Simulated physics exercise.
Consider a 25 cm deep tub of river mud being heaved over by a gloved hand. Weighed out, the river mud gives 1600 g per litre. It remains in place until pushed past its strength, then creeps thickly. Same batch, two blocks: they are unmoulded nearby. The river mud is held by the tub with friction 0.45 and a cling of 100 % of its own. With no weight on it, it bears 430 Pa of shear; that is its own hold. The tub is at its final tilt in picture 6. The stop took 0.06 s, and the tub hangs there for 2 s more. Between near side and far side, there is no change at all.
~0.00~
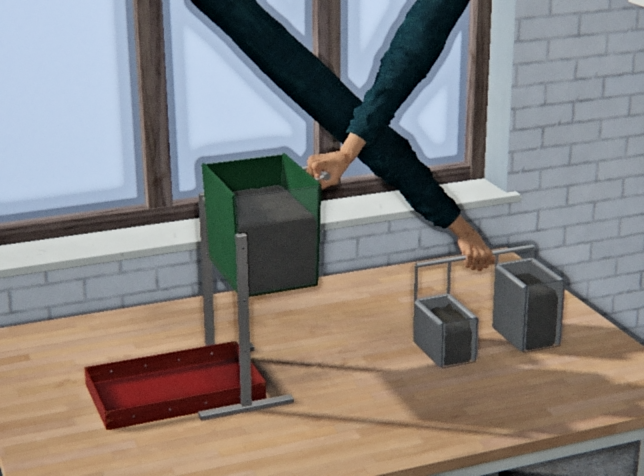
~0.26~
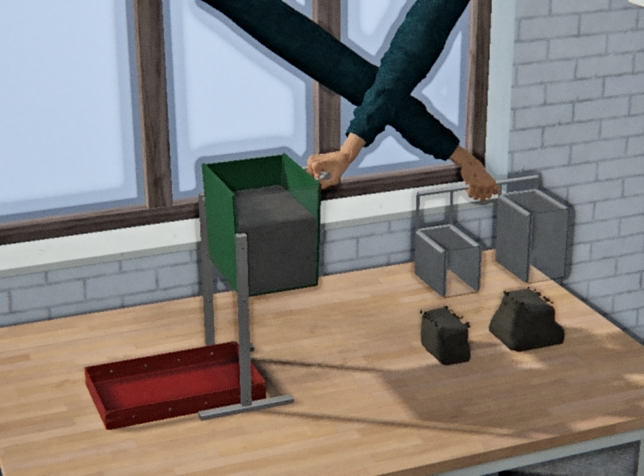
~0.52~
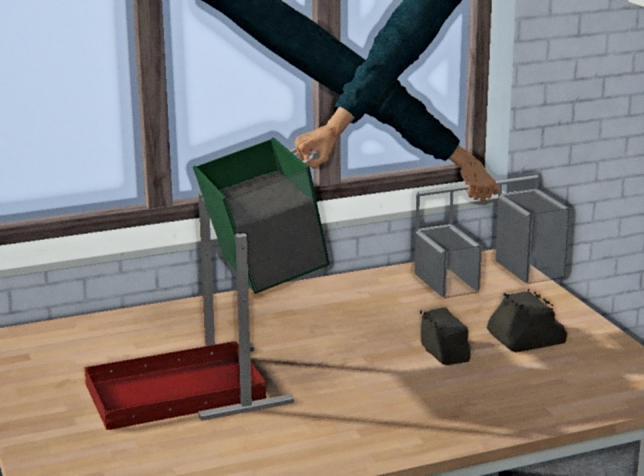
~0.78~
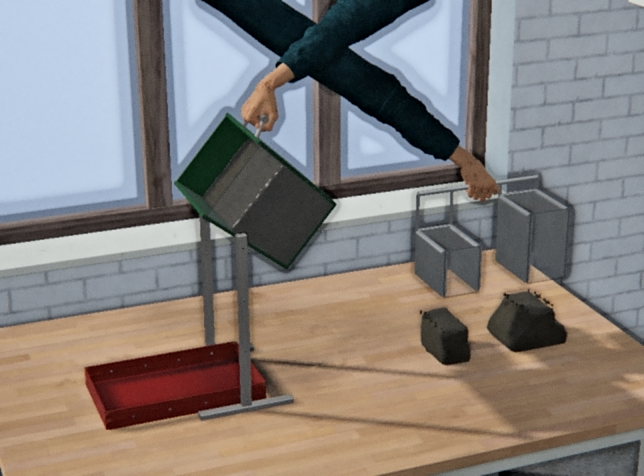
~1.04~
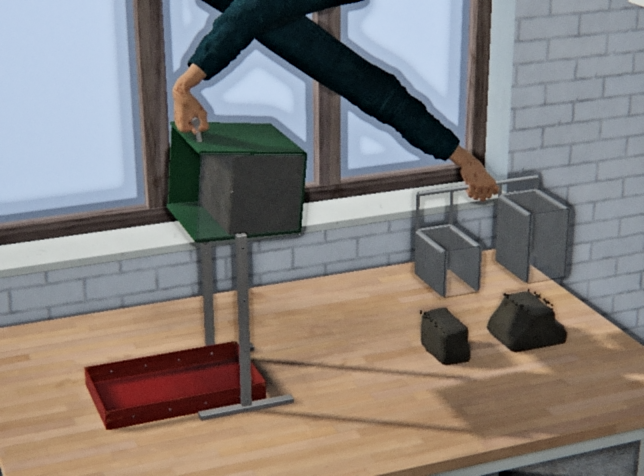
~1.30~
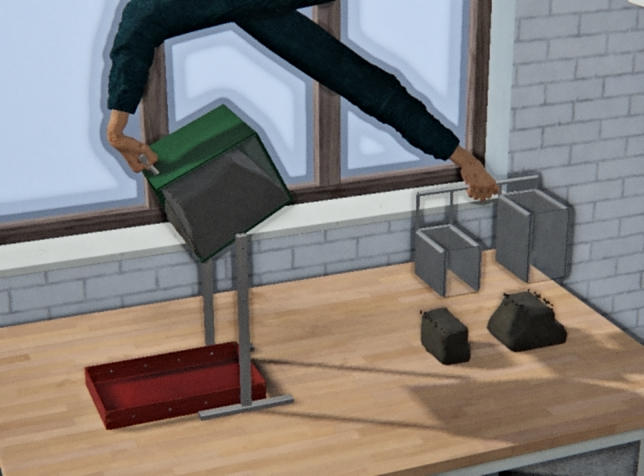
The footage shows one hand lifting joined grey moulds off two dark mud blocks, the larger sagging, then the other hand rotating a green tub leftward past horizontal, its mud still inside and the red tray below empty.
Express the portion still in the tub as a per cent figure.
I would say about 0 percent.
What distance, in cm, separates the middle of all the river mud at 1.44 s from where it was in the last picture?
Around 12 cm.
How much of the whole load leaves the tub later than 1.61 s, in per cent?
I'd say close to 20 in a hundred.
After 1.44 s, the tub is at 116 degrees and holds 57 %.
After 1.61 s, the tub is at 116 degrees and holds 19 %.
After 1.78 s, the tub is at 116 degrees and holds 0 %.
After 1.95 s, the tub is at 116 degrees and holds 0 %.
After 3.30 s, at the end, the tub is at 116 degrees and holds 0 %.
